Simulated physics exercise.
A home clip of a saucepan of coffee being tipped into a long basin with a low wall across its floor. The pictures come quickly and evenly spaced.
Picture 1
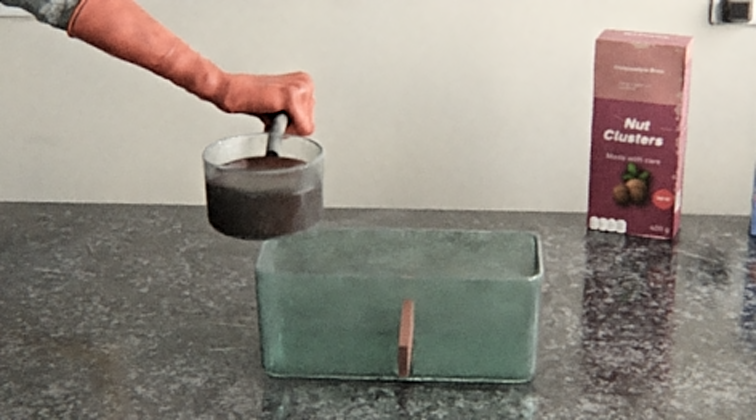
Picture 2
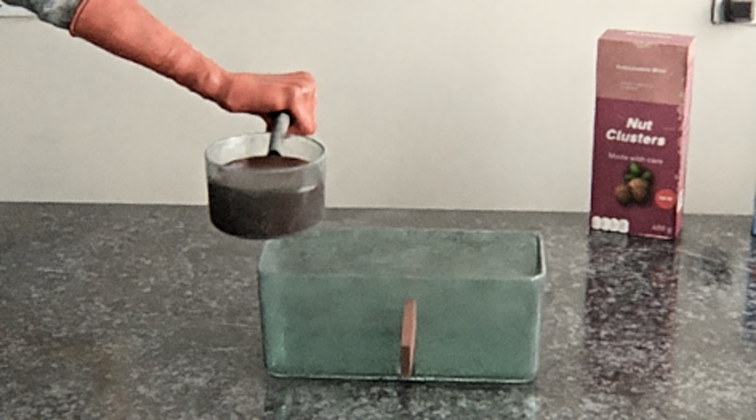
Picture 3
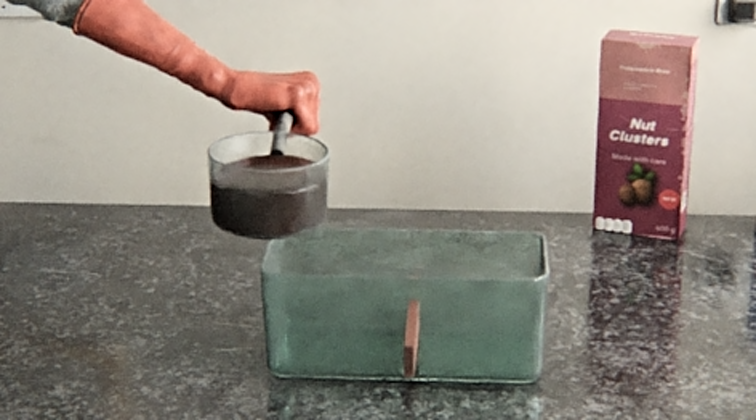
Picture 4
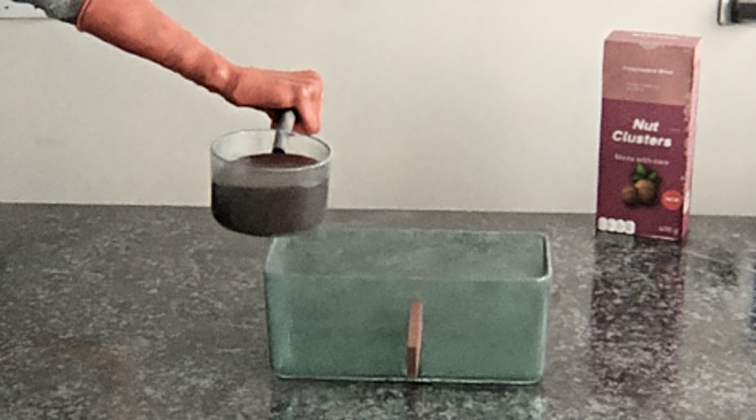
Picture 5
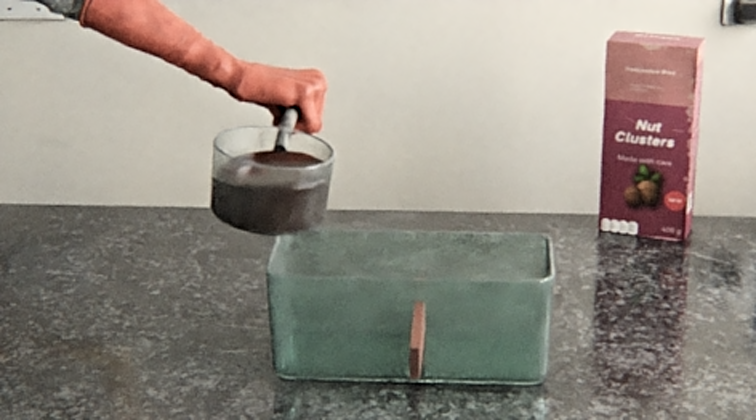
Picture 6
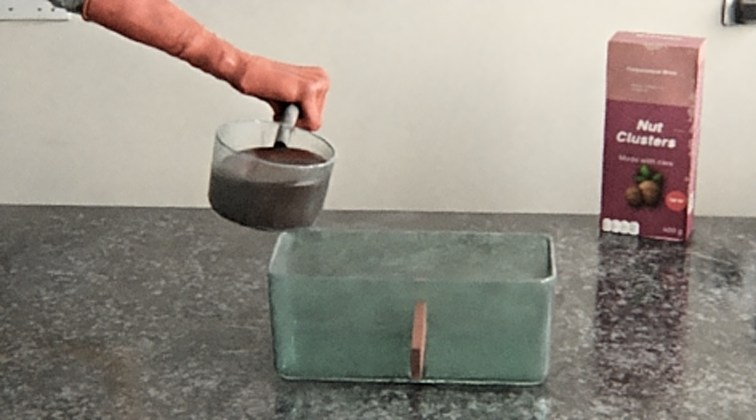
On a speckled dark countertop, a reddish-orange gloved hand held a clear saucepan of dark liquid above a long greenish basin near a Nut Clusters box, then slowly tilted the pan slightly to the right.
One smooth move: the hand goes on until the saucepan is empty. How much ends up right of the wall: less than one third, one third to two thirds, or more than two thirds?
More than two thirds.
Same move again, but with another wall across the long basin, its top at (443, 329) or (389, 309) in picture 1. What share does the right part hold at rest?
20 % and 90 %, roughly.
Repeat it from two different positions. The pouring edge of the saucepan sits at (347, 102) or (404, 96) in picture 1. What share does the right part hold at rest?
It works out to around 90 % and then around 55 %.
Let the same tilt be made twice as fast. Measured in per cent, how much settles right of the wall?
I'd say close to 65 %.
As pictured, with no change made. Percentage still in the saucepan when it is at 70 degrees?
Roughly 65 percent remains at that point.
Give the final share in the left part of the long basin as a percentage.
Close to 20 percent.
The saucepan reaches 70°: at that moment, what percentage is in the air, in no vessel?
25 %.
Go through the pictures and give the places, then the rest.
In the first picture, tilt 0°; pouring edge (322, 155); surface from (209, 171) to (321, 174); the long basin's rim runs from (262, 251) to (540, 257); the wall's top is at (406, 323).
In the second picture, tilt 1°; pouring edge (325, 155); surface from (211, 171) to (323, 173).
In the third picture, tilt 2°; pouring edge (328, 156); surface from (214, 172) to (325, 171).
In the fourth picture, tilt 5°; pouring edge (331, 156); surface from (215, 169) to (328, 170).
In the fifth picture, tilt 8°; pouring edge (333, 158); surface from (216, 167) to (329, 168).
In the sixth picture, tilt 13°; pouring edge (334, 158); surface from (217, 162) to (330, 165).
A moment on, the saucepan is tipped part way and 67 per cent is still to pour, 6 is left of the wall and 0 right of it.
Next, the saucepan is tipped right over and 8 per cent is still to pour, 14 is left of the wall and 63 right of it.
Then the saucepan is tipped right over and 0 per cent is still to pour, 16 is left of the wall and 83 right of it.
Later the saucepan is tipped right over and 0 per cent is still to pour, 20 is left of the wall and 80 right of it.
At rest 20 per cent lies left of the wall, 80 right of it and 1 outside.
